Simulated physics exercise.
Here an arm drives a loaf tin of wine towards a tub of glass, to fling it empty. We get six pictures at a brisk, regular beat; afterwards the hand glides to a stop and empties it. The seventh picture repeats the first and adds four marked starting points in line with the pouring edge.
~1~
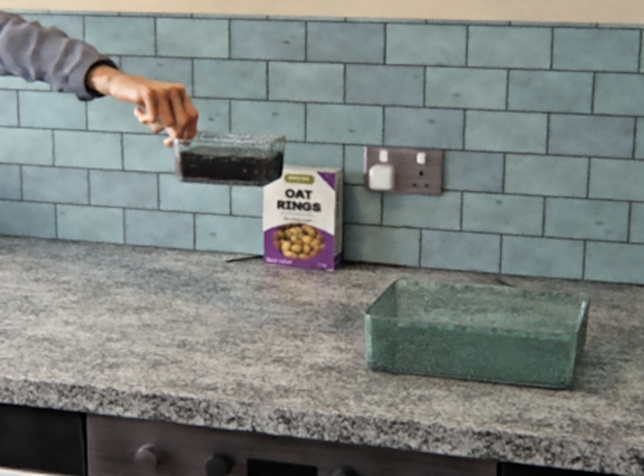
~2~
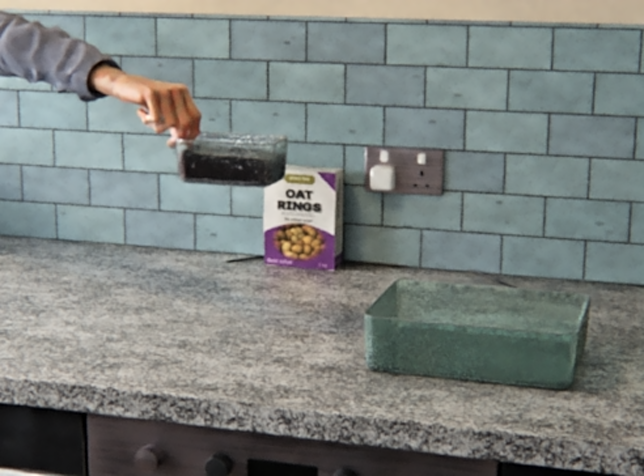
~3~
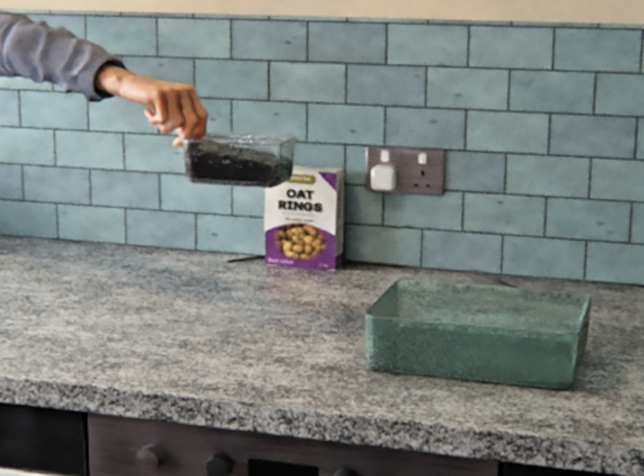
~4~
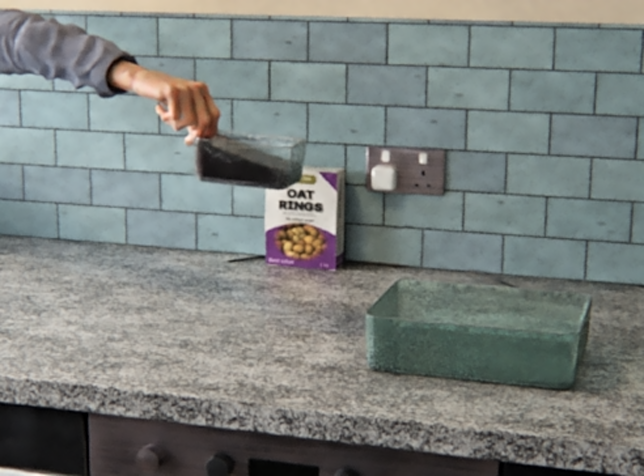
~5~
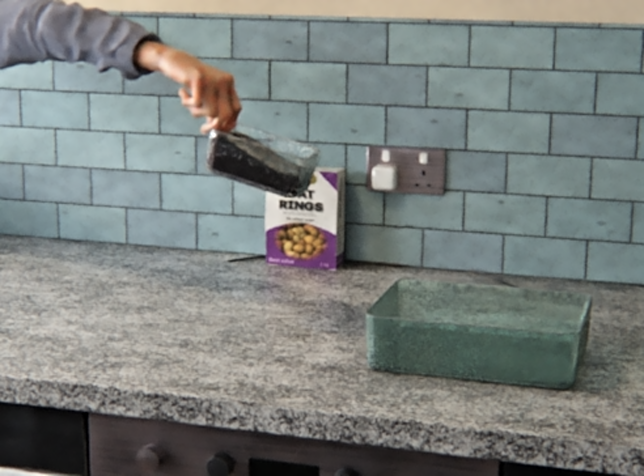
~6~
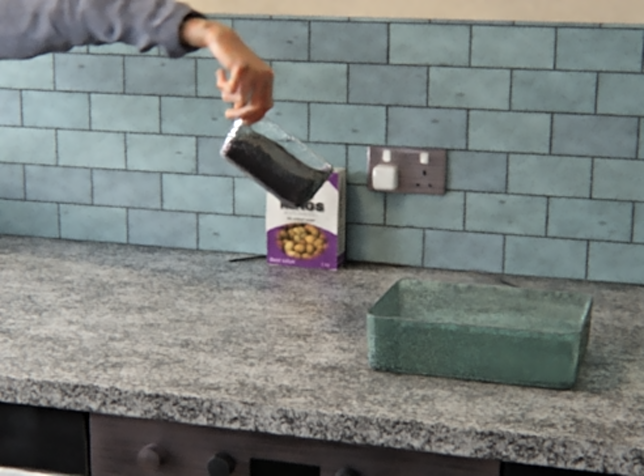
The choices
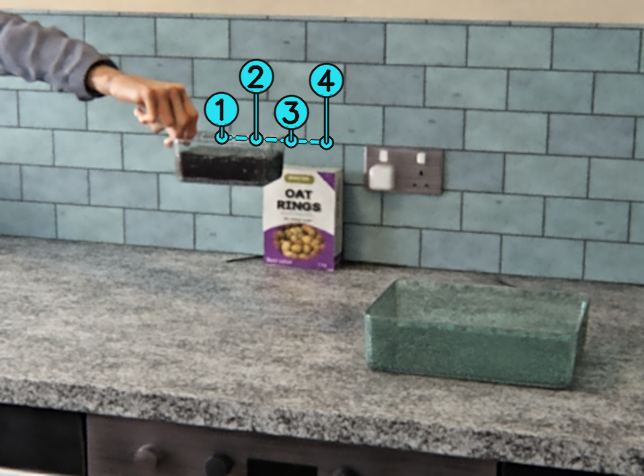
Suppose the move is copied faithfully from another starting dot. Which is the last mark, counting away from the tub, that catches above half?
2.
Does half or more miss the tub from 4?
No.
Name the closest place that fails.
The answer is 1.
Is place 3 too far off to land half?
No, not at all.
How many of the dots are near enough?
Three of them.
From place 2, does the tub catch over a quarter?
Yes, clearly.
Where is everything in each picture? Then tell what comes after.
Upright, lip at (276, 140); tub from (366, 367) to (573, 388); nothing has left yet, in the first frame.
Upright, lip at (279, 140); nothing has left yet, in the second frame.
Upright, lip at (286, 140); nothing has left yet, in the third frame.
Tipped about 3°, lip at (298, 143); nothing has left yet, in the fourth frame.
Tipped about 15°, lip at (313, 154); nothing has left yet, in the fifth frame.
Tipped about 33°, lip at (327, 173); nothing has left yet, in the sixth frame.
In cyan, 1 at (221, 137); 2 at (256, 138); 3 at (291, 140); 4 at (326, 142).
With 1, about 6 % lands in the tub, 90 % falls short and 4 % goes beside or beyond.
With 2, about 76 % lands in the tub, 14 % falls short and 10 % goes beside or beyond.
With 3, about 82 % lands in the tub, 7 % falls short and 12 % goes beside or beyond.
With 4, about 75 % lands in the tub, 5 % falls short and 21 % goes beside or beyond.
